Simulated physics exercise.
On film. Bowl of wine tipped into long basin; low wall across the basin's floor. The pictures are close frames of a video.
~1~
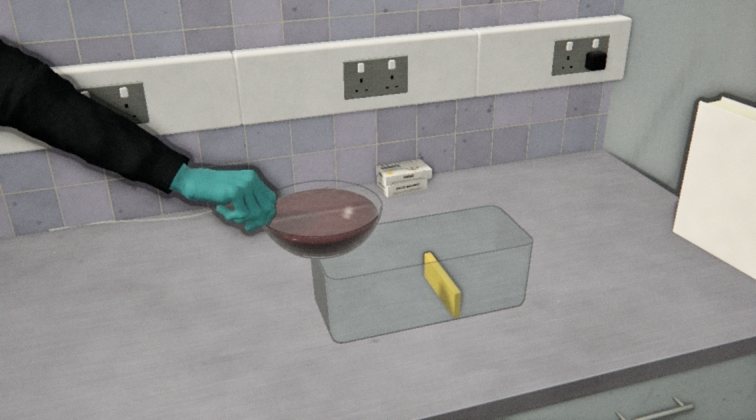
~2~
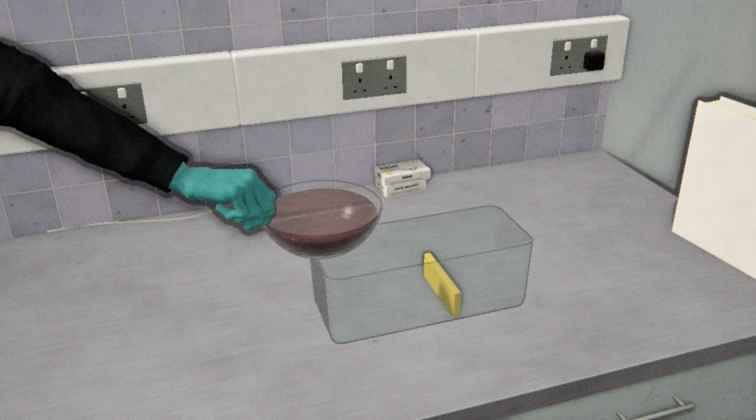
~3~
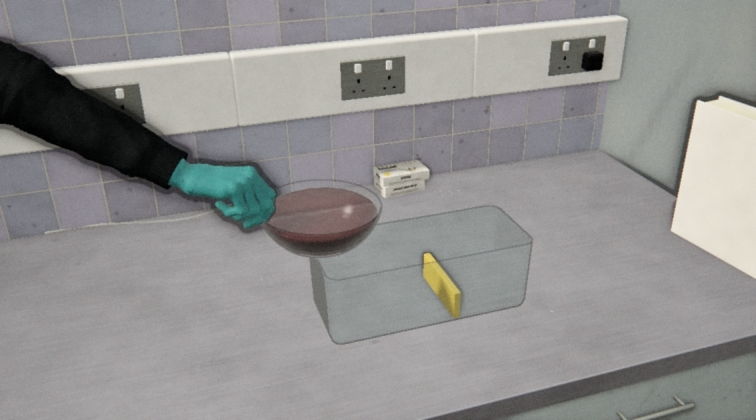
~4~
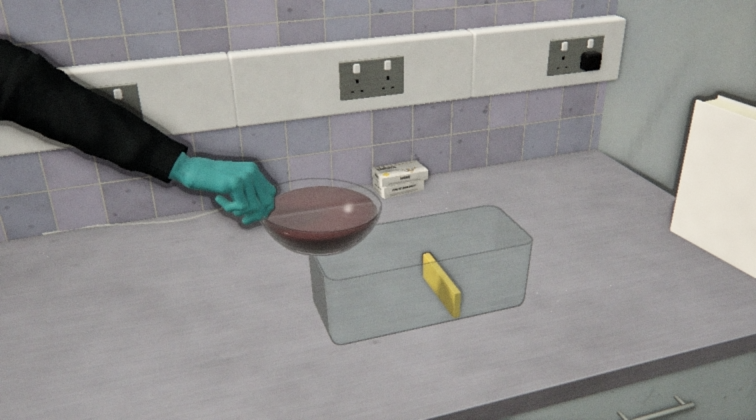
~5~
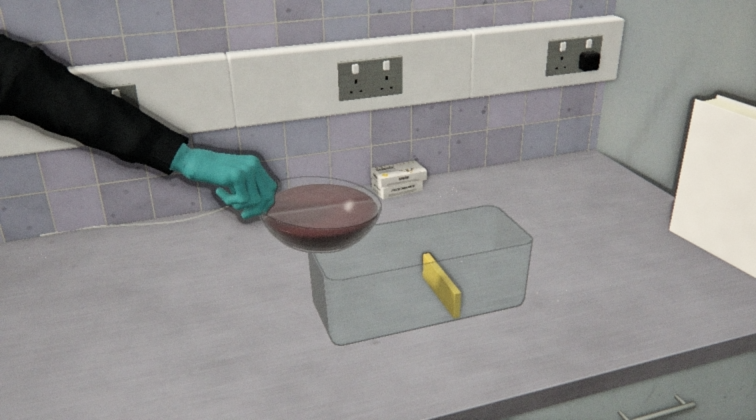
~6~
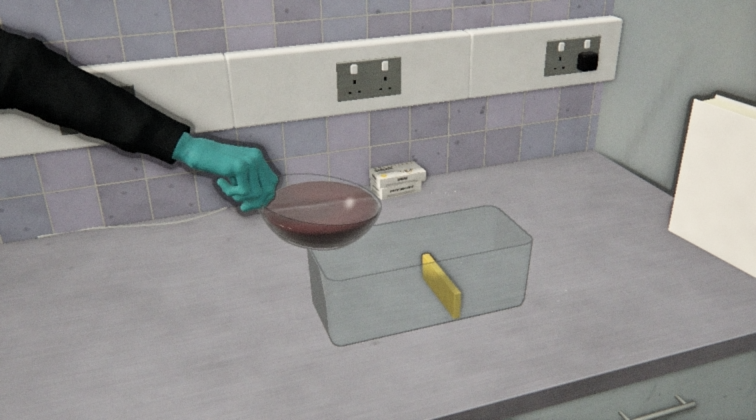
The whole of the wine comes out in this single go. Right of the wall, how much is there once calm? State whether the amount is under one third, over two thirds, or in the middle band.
The centre band.
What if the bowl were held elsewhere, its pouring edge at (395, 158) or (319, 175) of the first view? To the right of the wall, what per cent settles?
Start one gives some 80 %, start two some 10 %.
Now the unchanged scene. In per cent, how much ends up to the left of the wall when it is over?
Around 45 %.
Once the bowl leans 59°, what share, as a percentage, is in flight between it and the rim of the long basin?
I'd put it at roughly 40 percent of it.
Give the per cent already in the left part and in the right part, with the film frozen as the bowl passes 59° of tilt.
Near 15 in a hundred left, near 0 in a hundred right.
A moment on, the bowl is tipped part way and 43 per cent is still to pour, 17 is left of the wall and 0 right of it.
Next, the bowl is tipped on its side and 1 per cent is still to pour, 37 is left of the wall and 51 right of it.
Then the bowl is tipped on its side and 0 per cent is still to pour, 45 is left of the wall and 51 right of it.
Later the bowl is tipped on its side and 0 per cent is still to pour, 45 is left of the wall and 51 right of it.
Finally, 45 per cent lies left of the wall, 51 right of it and 4 outside.
